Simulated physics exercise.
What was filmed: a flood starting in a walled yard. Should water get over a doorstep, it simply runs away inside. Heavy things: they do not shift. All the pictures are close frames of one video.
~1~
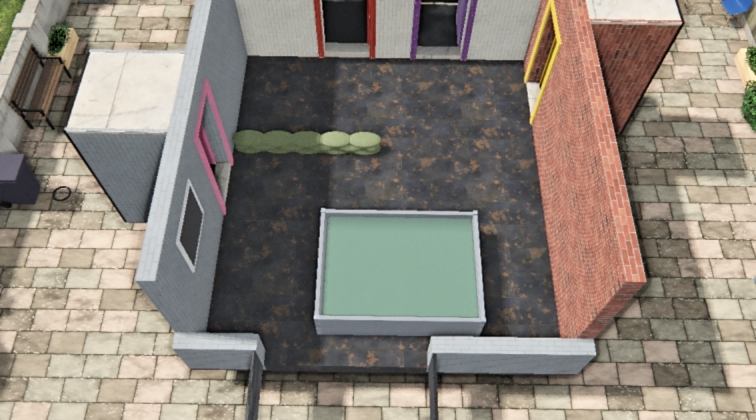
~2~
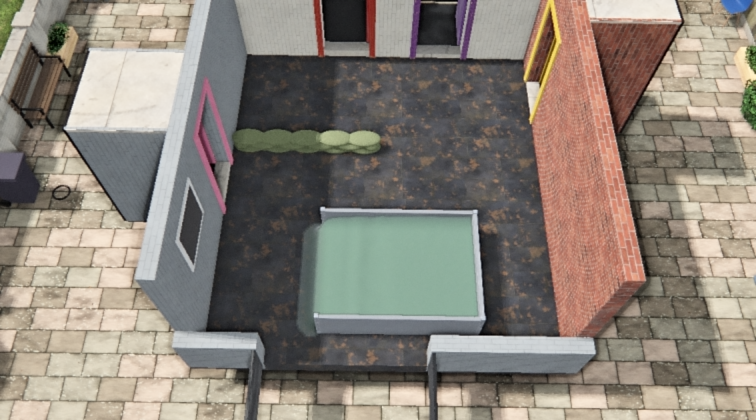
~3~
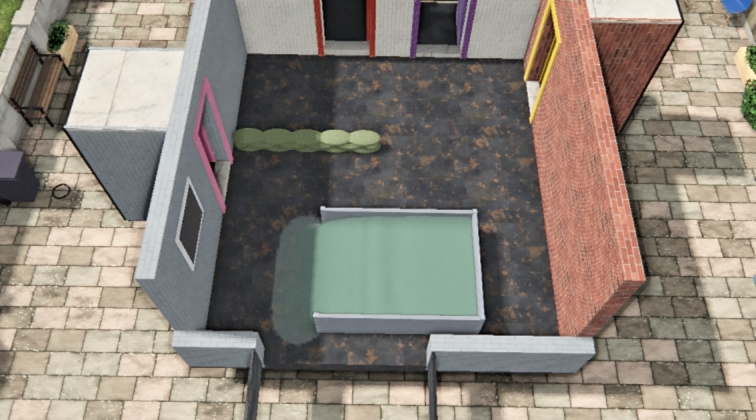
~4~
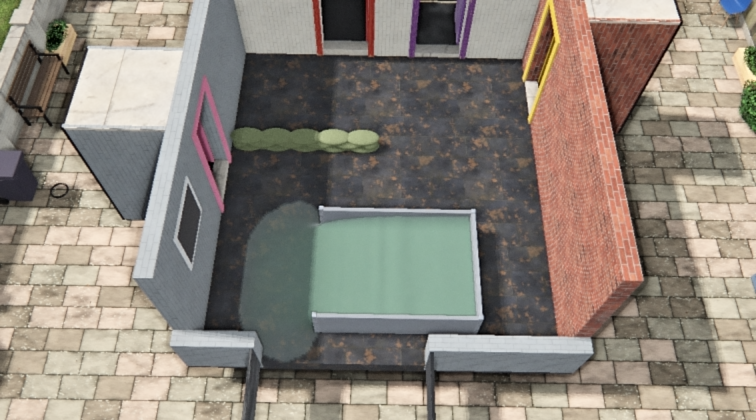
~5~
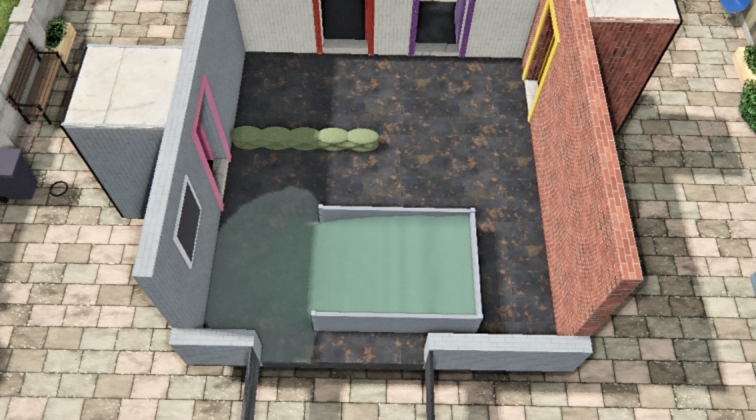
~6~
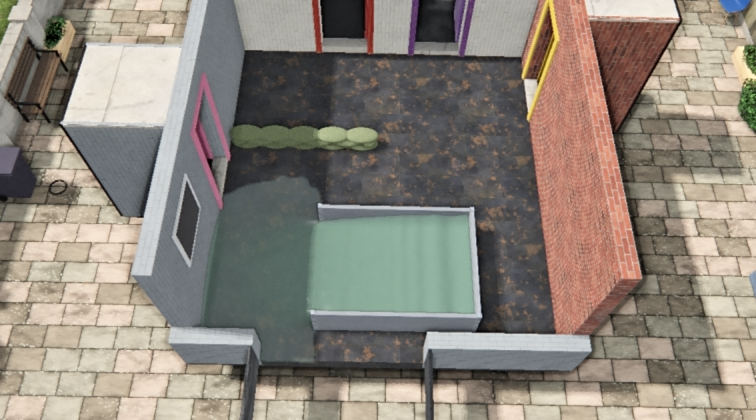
In a walled yard with a dark floor, greenish water sat still in a tank, then poured out its left side and spread across the ground to the grey wall and up toward the bushes.
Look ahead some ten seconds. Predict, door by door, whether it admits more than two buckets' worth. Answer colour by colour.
One by one: The yellow door keeps inside the allowance there. The pink door exceeds the allowance there. The red door keeps inside the allowance there. The purple door keeps inside the allowance there.
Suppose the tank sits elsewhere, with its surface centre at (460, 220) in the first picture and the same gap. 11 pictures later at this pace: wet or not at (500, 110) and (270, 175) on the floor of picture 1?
The first spot is spared, the second swamped.
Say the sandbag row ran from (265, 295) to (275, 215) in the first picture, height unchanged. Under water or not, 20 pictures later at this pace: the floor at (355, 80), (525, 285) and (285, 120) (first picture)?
Going point by point, they'd be wetted, unwetted and wetted.
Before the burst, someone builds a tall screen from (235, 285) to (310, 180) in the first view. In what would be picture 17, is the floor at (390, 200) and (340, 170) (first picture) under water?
Result, in order: Swamped / swamped.
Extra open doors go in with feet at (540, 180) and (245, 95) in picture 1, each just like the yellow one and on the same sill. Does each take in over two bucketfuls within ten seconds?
Going in order, the first one exceeds it and the second one stays short.
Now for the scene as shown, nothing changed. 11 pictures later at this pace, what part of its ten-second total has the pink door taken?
About 10 per cent.
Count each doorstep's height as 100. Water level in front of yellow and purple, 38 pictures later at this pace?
First 130 percent, then 0 percent.
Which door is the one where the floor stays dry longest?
It's the purple-painted one.
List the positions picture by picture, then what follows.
The first frame shows still water in the water tank at (399, 265).
In the second frame, the front is at a hidden place, out from the gap at (323, 273).
In the third frame, the front is at (300, 221), out from the gap at (323, 273).
In the fourth frame, water pours out at (322, 273) and has run to (271, 217).
In the fifth frame, water pours out at (321, 272) and has run to (210, 315).
In the sixth frame, water pours out at (320, 271) and has run to (223, 202).
A moment on, water covers 20 % of the floor; the yellow door not reached, the pink door wet at the sill, nothing in, the red door not reached, the purple door not reached.
Next, water covers 25 % of the floor; the yellow door not reached, the pink door under two buckets in, the red door not reached, the purple door not reached.
Then, water covers 45 % of the floor; the yellow door not reached, the pink door over two buckets in, the red door not reached, the purple door not reached.
Later, water covers 65 % of the floor; the yellow door wet at the sill, nothing in, the pink door far over two buckets in, the red door wet at the sill, nothing in, the purple door not reached.
In the end, water covers 85 % of the floor; the yellow door under two buckets in, the pink door far over two buckets in, the red door wet at the sill, nothing in, the purple door wet at the sill, nothing in.
